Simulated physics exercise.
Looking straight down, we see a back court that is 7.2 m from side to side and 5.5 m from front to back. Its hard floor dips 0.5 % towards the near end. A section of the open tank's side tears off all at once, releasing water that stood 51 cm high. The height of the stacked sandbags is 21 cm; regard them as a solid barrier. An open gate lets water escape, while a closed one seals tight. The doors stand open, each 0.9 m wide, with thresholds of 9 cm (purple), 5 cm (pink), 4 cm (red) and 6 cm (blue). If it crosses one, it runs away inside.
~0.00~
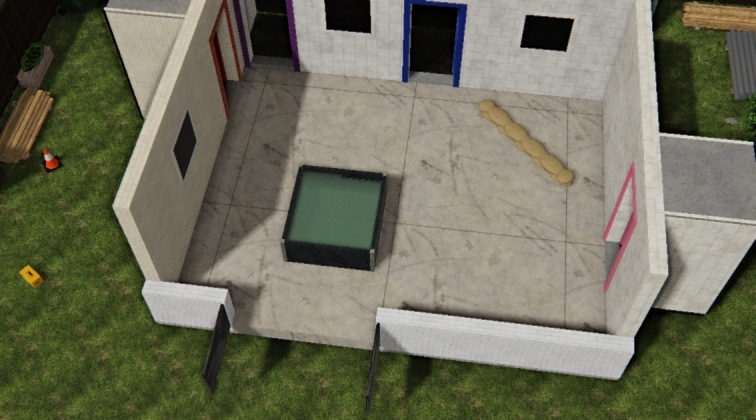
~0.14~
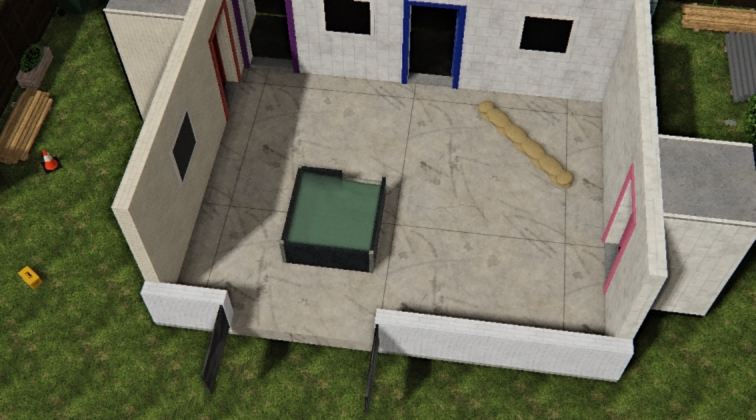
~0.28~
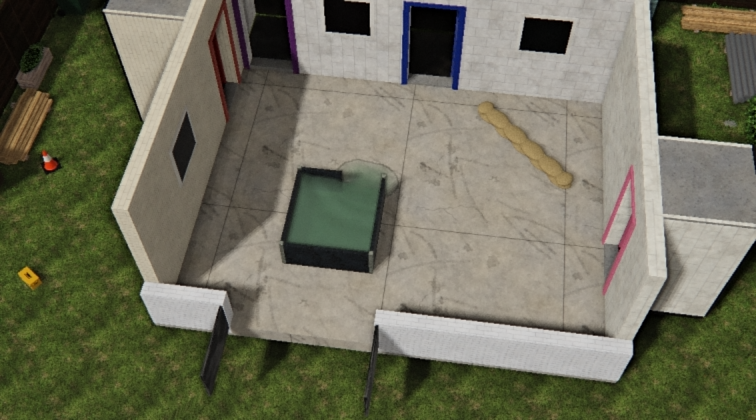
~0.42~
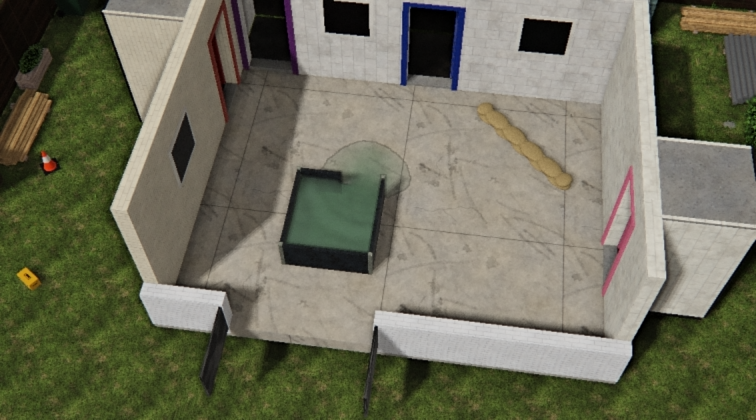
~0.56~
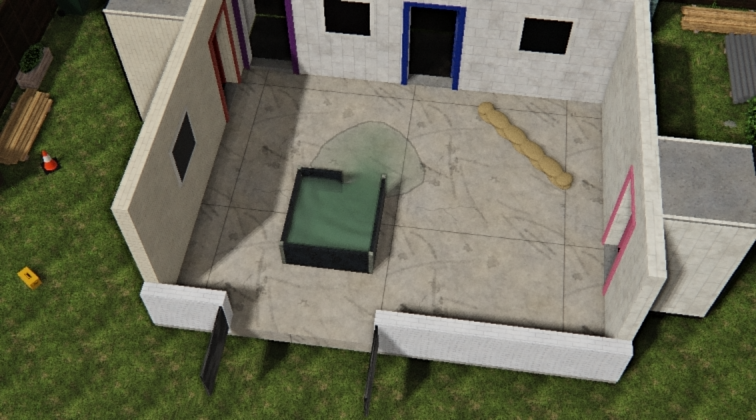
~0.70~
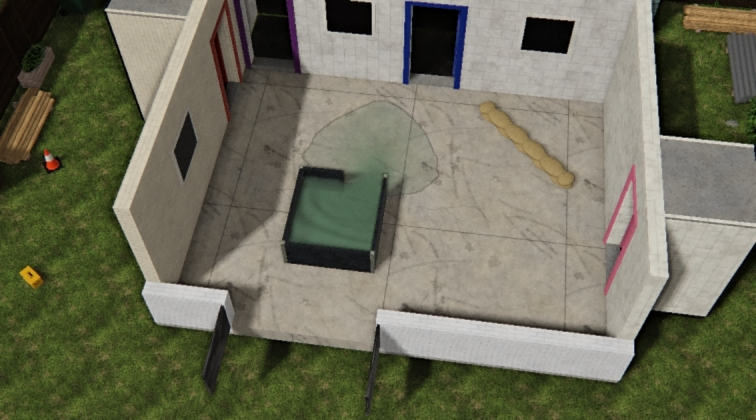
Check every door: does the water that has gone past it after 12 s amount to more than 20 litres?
Purple door: Less than stated, pink door: Less than stated, red door: More than stated, blue door: More than stated.
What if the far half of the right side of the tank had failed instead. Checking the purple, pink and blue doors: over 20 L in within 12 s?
So purple ends up short of it, pink past the limit, blue short of it.
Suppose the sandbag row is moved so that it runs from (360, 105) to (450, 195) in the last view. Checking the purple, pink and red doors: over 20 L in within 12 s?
Note - purple: Limit exceeded; pink: Limit held; red: Limit exceeded.
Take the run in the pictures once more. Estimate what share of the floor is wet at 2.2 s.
Covered: Roughly 25 per cent.
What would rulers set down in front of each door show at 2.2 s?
In cm: Purple 5, pink 0, red 0, blue 15.
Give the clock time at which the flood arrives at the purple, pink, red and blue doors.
So, purple at 2.0 s, then pink at 6.0 s, red at 3.0 s, and blue at 1.1 s.
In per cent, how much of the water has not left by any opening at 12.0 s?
Close to 86 in a hundred remains.
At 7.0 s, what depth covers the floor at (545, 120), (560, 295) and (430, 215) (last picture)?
Depths in turn: Roughly 2, 1 and 0 centimetres.
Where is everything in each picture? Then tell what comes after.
The first picture shows the open tank at (335, 210) is whole and still, 51 cm deep.
In the second picture, water pours out on the open tank's far side and has run 0.4 m, to a hidden place; typically 9 cm deep outside, 51 cm at the open tank's back.
In the third picture, water pours out on the open tank's far side and has run 0.7 m, to (354, 163); typically 8 cm deep outside, 51 cm at the open tank's back.
In the fourth picture, the front is at (379, 147), 1.2 m from the gap on the open tank's far side; 1.3 m2 of floor is under water; 51 cm left at the back of the open tank.
In the fifth picture, water pours out on the open tank's far side and has run 1.7 m, to (386, 127); typically 4 cm deep outside, 47 cm at the open tank's back.
In the sixth picture, the front is at (385, 105), 2.2 m from the gap on the open tank's far side; 3.2 m2 of floor is under water; 43 cm left at the back of the open tank.
After 1.4 s water covers 20 % of the floor and is deepest (23 cm) near (367, 185); purple door not reached, pink door not reached, red door not reached, blue door 11 cm at the sill, 2 L in.
After 2.2 s water covers 25 % of the floor and is deepest (18 cm) near (368, 83); purple door 5 cm at the sill, 0 L in, pink door not reached, red door not reached, blue door 15 cm at the sill, 30 L in.
After 3.5 s water covers 35 % of the floor and is deepest (14 cm) near (245, 70); purple door 8 cm at the sill, 0 L in, pink door not reached, red door 9 cm at the sill, 4 L in, blue door 11 cm at the sill, 63 L in.
After 7.0 s water covers 60 % of the floor and is deepest (6 cm) near (367, 185); purple door 5 cm at the sill, 1 L in, pink door 3 cm at the sill, 0 L in, red door 6 cm at the sill, 37 L in, blue door 6 cm at the sill, 82 L in.
After 12.0 s water covers 80 % of the floor and is deepest (6 cm) near (585, 356); purple door 3 cm at the sill, 1 L in, pink door 3 cm at the sill, 0 L in, red door 4 cm at the sill, 43 L in, blue door 3 cm at the sill, 83 L in.
